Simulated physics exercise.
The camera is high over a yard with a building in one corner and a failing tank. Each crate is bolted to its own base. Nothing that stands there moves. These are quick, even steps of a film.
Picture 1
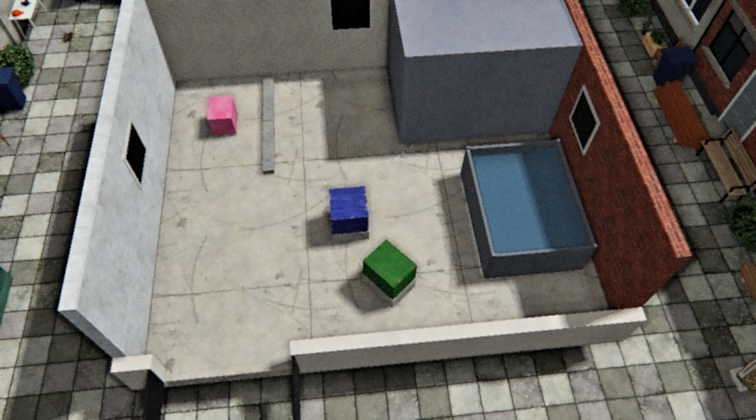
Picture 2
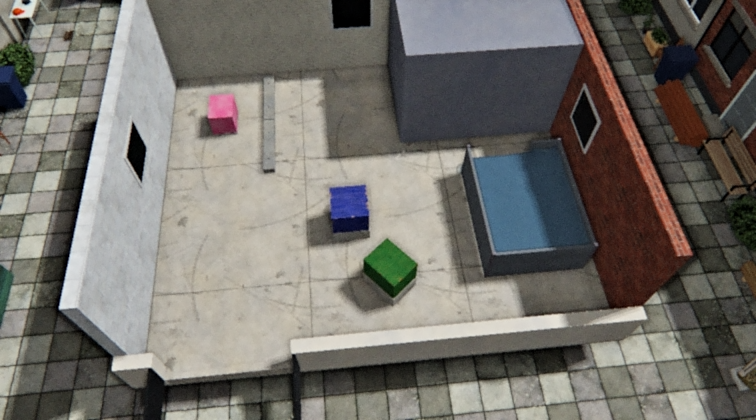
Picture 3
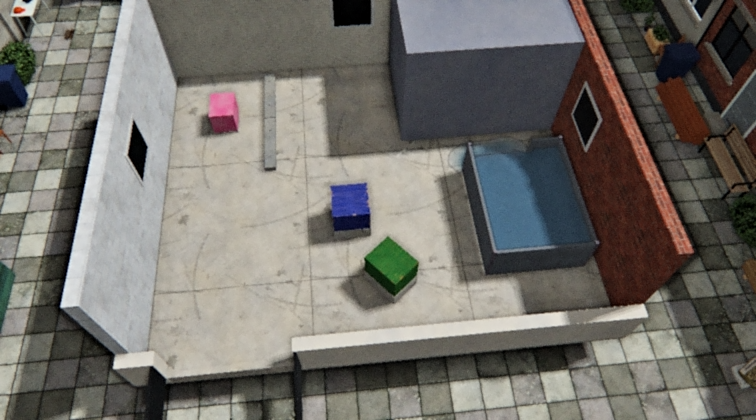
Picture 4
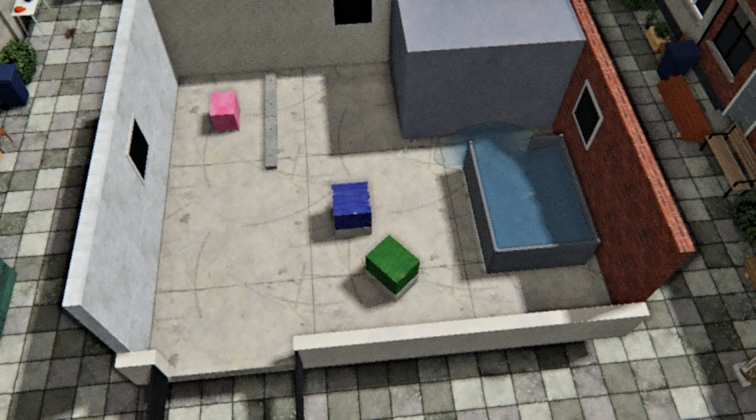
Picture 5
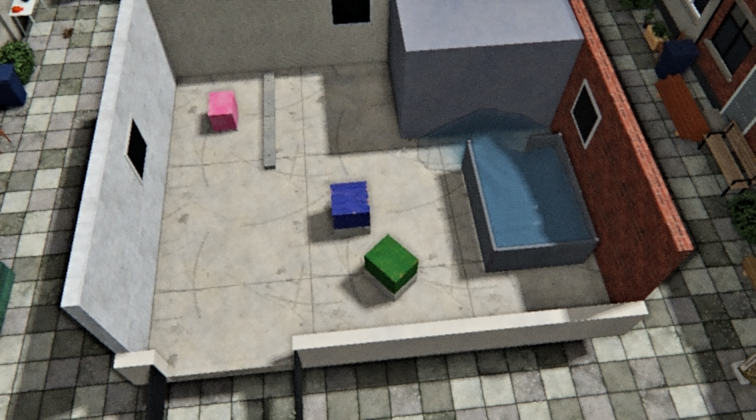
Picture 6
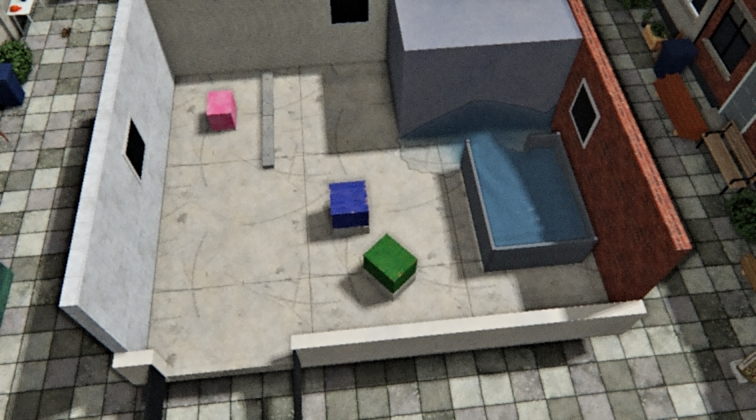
Water pours out through a gap on the far side of a water tank and spreads in a thin sheet toward the grey block behind it, while the blue, green and pink boxes in the walled yard stay still.
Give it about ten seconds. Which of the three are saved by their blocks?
The pink crate gets wet; the green crate stays dry; the blue crate stays dry.
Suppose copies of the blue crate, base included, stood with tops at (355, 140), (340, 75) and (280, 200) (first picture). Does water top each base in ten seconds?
In that order: Is topped, is spared, is spared.
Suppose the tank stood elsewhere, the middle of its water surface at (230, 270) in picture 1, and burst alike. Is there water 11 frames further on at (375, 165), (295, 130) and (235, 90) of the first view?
In turn: Dry, covered, awash.
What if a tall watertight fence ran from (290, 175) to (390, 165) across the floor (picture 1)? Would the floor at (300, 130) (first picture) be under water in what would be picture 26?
There: Under water.
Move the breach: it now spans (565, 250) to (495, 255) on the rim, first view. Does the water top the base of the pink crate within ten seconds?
Then: Pink ends up wet.
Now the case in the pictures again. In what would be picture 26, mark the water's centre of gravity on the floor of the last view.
At about (444, 199).
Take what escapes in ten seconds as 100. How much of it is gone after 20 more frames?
Close to 0 %.
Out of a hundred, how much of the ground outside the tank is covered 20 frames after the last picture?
Some 60 per cent.
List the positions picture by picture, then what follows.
Still water in the water tank at (527, 197), in the first picture.
The front is at (459, 172), out from the gap on the water tank's far side, in the second picture.
Water pours out on the water tank's far side and has run to a hidden place, in the third picture.
Water pours out on the water tank's far side and has run to (529, 131), in the fourth picture.
The front is at (548, 128), out from the gap on the water tank's far side, in the fifth picture.
Water pours out on the water tank's far side and has run to (399, 140), in the sixth picture.
A moment on, water covers 15 % of the floor; the pink crate not reached, the green crate not reached, the blue crate water round its plinth.
Next, water covers 30 % of the floor; the pink crate not reached, the green crate water round its plinth, the blue crate water round its plinth.
Then, water covers 60 % of the floor; the pink crate water round its plinth, the green crate water round its plinth, the blue crate water round its plinth.
Later, water covers 90 % of the floor; the pink crate water round its plinth, the green crate water round its plinth, the blue crate water round its plinth.
In the end, water covers 95 % of the floor; the pink crate was topped, the green crate stayed above the water, the blue crate stayed above the water.
